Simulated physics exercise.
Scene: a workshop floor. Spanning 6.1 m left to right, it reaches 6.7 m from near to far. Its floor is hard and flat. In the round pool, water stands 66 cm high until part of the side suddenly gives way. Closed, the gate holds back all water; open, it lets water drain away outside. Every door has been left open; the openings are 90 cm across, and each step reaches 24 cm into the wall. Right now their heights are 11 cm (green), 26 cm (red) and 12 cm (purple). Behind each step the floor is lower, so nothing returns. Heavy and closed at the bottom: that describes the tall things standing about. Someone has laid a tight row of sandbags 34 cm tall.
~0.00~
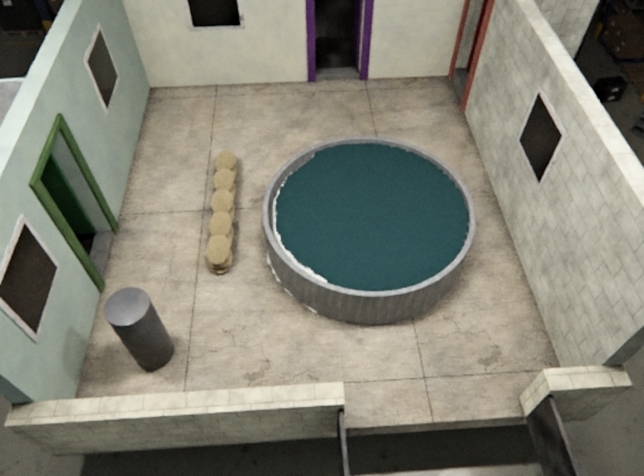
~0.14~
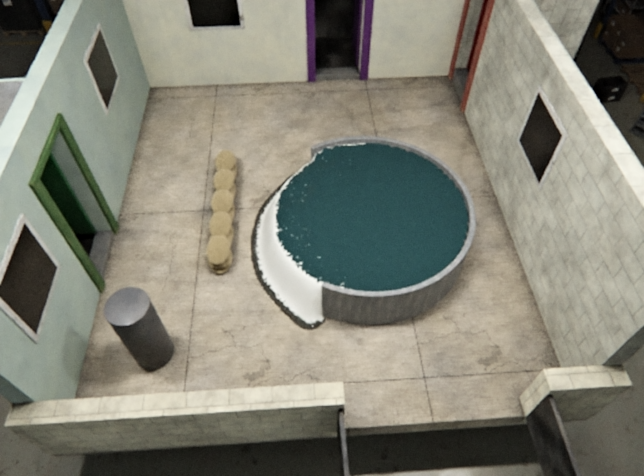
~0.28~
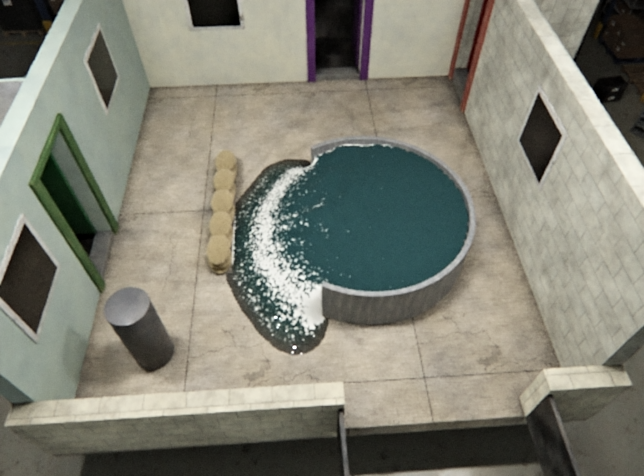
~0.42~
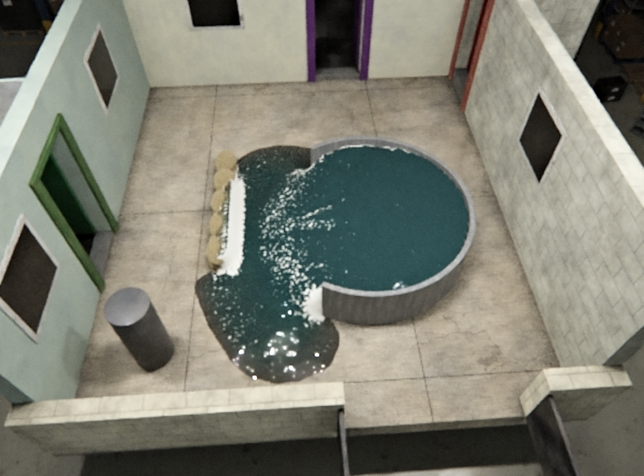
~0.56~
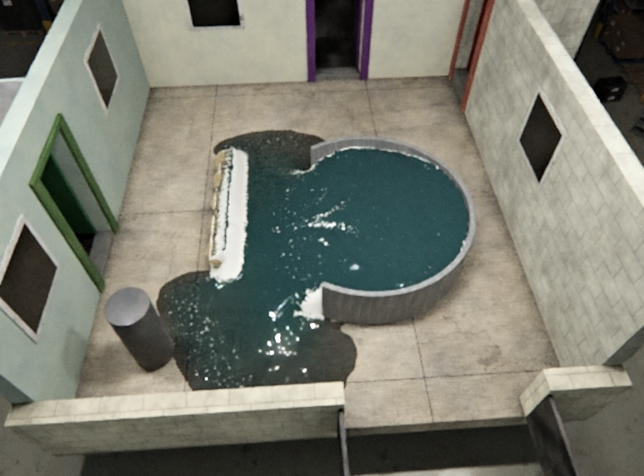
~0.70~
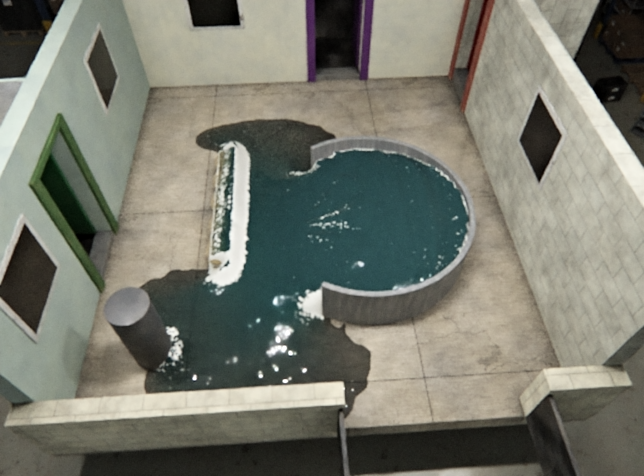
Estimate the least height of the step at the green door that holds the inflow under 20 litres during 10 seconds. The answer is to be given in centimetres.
Roughly 10.5 cm high.
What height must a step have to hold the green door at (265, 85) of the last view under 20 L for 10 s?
You'd want it roughly 21 cm high.
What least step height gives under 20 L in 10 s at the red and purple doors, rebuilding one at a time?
You'd want some 19 cm at red and some 13.5 cm at purple.
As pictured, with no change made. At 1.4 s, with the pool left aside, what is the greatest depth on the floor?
Max depth: Around 50 cm.
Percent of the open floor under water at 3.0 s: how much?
The wet part is about 65 per cent.
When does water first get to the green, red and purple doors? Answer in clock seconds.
The green door at 1.6 seconds, the red door at 3.2 seconds, the purple door at 2.0 seconds.
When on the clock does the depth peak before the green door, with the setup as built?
The level tops out near 3.2 seconds.
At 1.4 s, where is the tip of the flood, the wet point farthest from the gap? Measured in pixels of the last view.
Pixel: About (151, 88).
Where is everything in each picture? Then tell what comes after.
The first picture shows still water, 66 cm deep, in the round pool at (368, 209); the green door at (83, 214) is dry.
In the second picture, water pours out at (271, 235) and has run 0.3 m, to (302, 322); about 8 cm deep outside, 66 cm at the back.
In the third picture, the gap is at (271, 235), the front 0.7 m out at (281, 343); the back of the round pool holds 66 cm.
In the fourth picture, water pours out at (271, 237) and has run 1.2 m, to (248, 367); about 10 cm deep outside, 66 cm at the back.
In the fifth picture, water pours out at (271, 237) and has run 1.8 m, to (228, 142); about 7 cm deep outside, 66 cm at the back.
In the sixth picture, water pours out at (271, 238) and has run 2.3 m, to (205, 135); about 6 cm deep outside, 63 cm at the back; 0.9 m in a straight line remain to the green door at (83, 214).
After 1.4 s water covers 45 % of the floor, deepest (50 cm) near (244, 229); it has not reached the green door.
After 3.0 s water covers 65 % of the floor, deepest (42 cm) near (69, 426); 16 cm at the green door, 2 litres in over its 11 cm step.
After 10.0 s water covers 95 % of the floor, deepest (23 cm) near (472, 154); 9 cm at the green door, 16 litres in over its 11 cm step.
At the green door as built, the water arrived by 1.6 s and peaked near 17 cm at 3.2 s.
With a step of 8.5 cm, 36 litres would have come in within the 10 s; with 11.5 cm, 14 litres. So under 20 litres takes about 10.5 cm.
